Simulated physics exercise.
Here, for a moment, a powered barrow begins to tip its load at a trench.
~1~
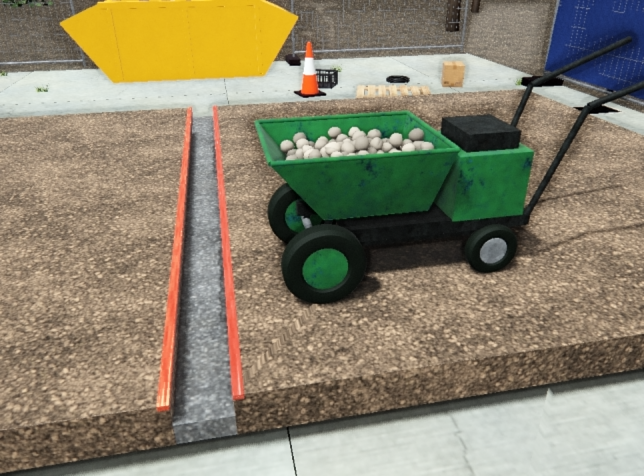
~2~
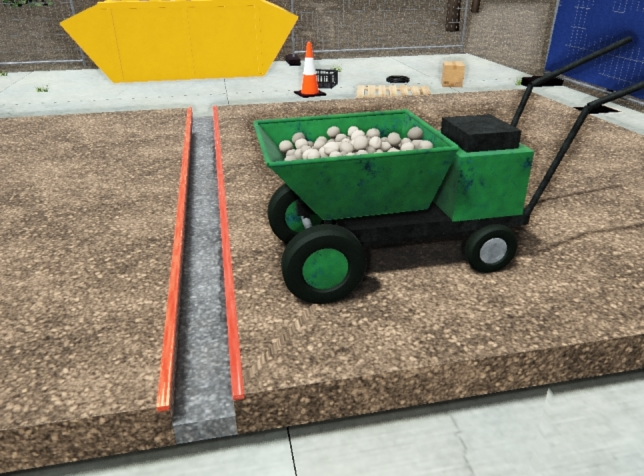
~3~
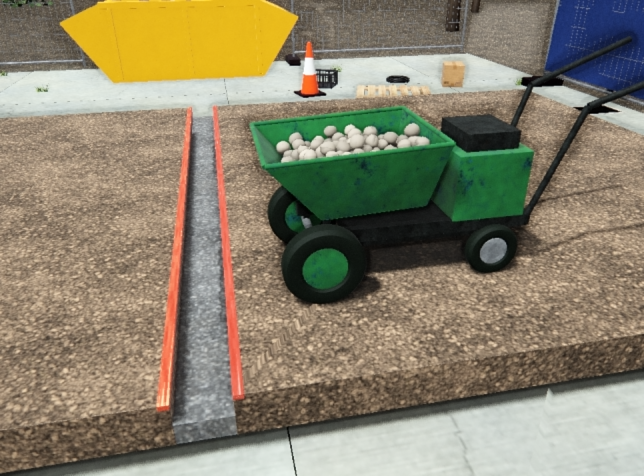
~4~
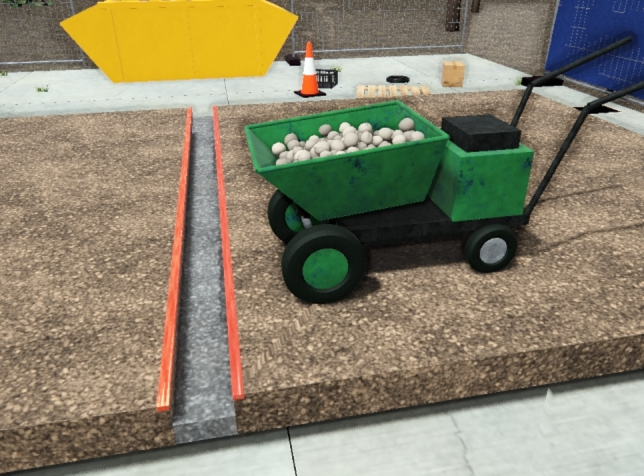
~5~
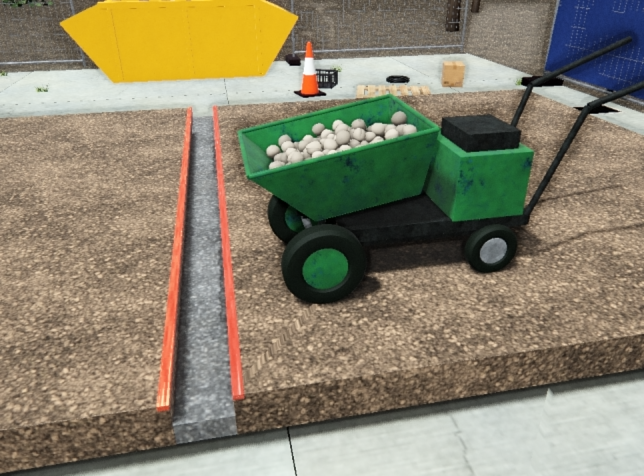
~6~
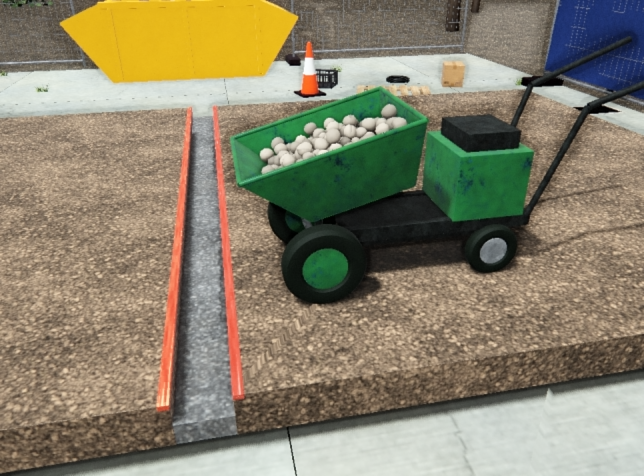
On a patch of brown ground beside a narrow trench, a green powered barrow stood still, loaded with pale pebbles, then its skip slowly tilted down to the left as its back end rose.
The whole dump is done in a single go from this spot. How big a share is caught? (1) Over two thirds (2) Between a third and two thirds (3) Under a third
Answer: 2.
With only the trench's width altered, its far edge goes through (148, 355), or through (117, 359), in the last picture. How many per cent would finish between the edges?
You'd get 60 % in the first case and 90 % in the second.
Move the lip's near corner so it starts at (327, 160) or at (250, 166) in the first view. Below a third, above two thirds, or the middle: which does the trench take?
First: Between a third and two thirds; second: Under a third.
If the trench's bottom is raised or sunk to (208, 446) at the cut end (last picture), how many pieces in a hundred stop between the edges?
About 50 per cent.
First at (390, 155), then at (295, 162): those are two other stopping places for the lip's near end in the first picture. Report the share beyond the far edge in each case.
0 % and 20 %.
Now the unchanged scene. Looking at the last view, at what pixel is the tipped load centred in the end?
I'd say the middle ends up at about (177, 280).
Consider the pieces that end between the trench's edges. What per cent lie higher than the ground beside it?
35 per cent or thereabouts.
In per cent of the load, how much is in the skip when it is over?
Roughly 15 percent.
Shortly afterwards, skip tipped well over; the whole lot in the skip.
Next, skip tipped steeply; all but a few in the skip; only a few in or heaped over the trench; only a few beyond it; only a few falling.
Some moments later, skip tipped right over; near a quarter in the skip; near a third in or heaped over the trench; near a third beyond it.
In the end, skip tipped right over; a little in the skip; near half in or heaped over the trench; near half beyond it.
